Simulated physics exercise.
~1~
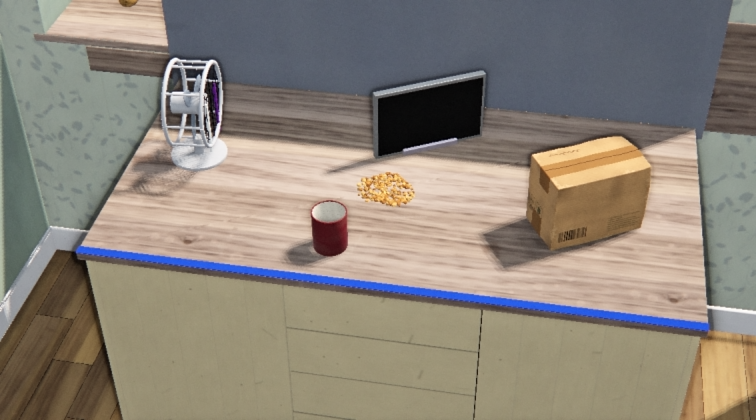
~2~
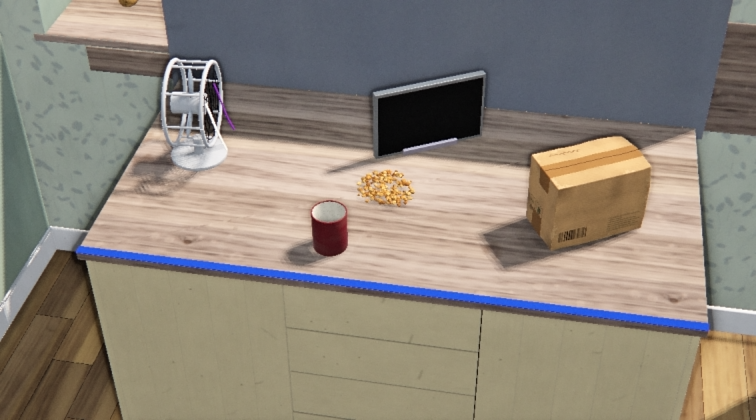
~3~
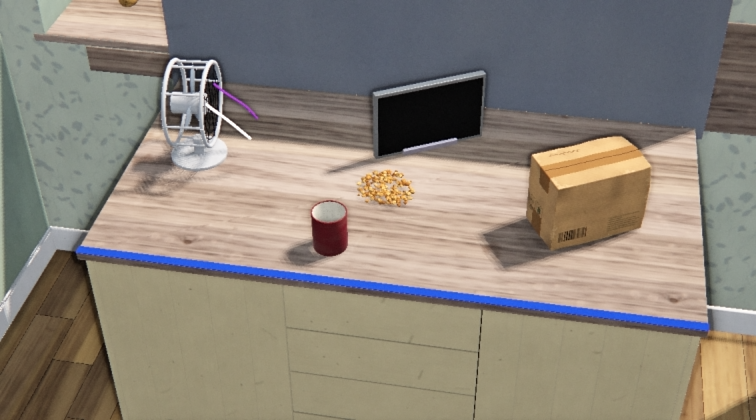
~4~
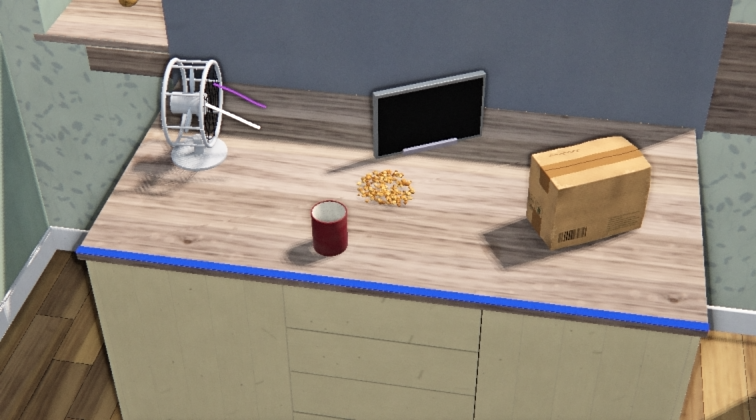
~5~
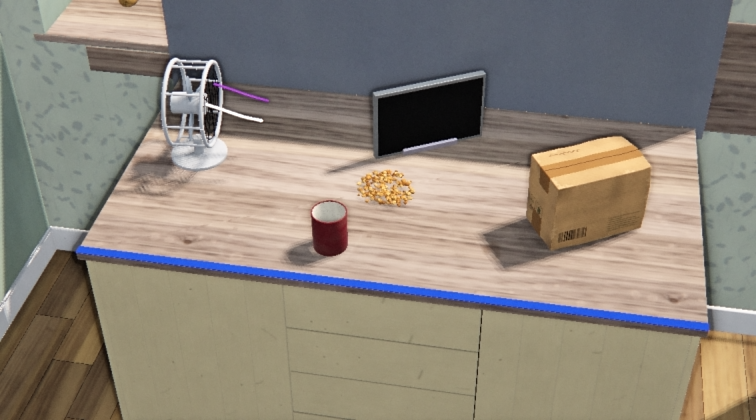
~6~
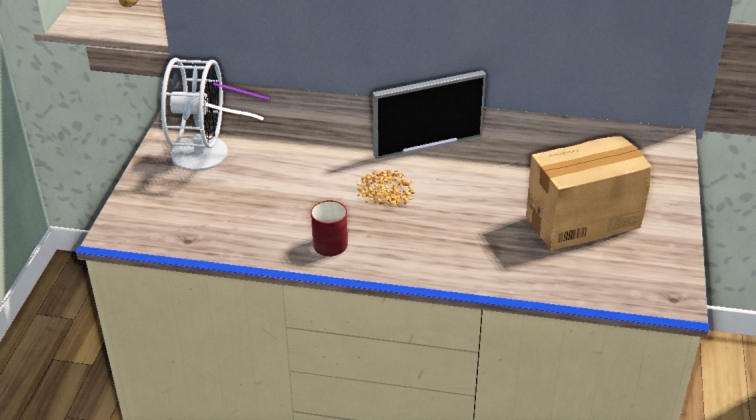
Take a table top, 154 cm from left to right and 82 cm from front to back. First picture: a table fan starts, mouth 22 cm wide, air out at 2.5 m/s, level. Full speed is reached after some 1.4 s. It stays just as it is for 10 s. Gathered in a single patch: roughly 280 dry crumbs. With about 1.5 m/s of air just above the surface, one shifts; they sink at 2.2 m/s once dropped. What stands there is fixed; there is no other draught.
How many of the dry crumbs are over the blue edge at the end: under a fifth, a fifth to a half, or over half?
Under twenty percent.
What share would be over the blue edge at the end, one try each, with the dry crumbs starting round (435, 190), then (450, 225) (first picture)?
0 %, 0 %.
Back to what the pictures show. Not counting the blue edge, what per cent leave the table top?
That lands at some 10 %.
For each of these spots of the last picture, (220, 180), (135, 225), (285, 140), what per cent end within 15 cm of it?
I would say some 0 %, 0 % and 0 % respectively.
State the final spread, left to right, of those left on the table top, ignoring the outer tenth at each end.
40 cm, give or take.
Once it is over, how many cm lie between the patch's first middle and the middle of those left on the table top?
Distance: Approx. 5 cm.
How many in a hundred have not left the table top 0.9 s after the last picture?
Close to 100 in a hundred are still there at that time.
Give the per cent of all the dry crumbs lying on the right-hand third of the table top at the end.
10 %.
Then, 0.9 s after the last picture, 0 % are over the blue edge; the middle of those still in play is near (398, 195); 15 % have settled or left.
Then, 2.1 s after the last picture, 0 % are over the blue edge; the middle of those still in play is near (407, 196); 25 % have settled or left.
Then, 4.4 s after the last picture, 0 % are over the blue edge; the middle of those still in play is near (409, 196); 31 % have settled or left.
Then, 8.9 s after the last picture, at the end, 0 % are over the blue edge; the middle of those still in play is near (412, 195).
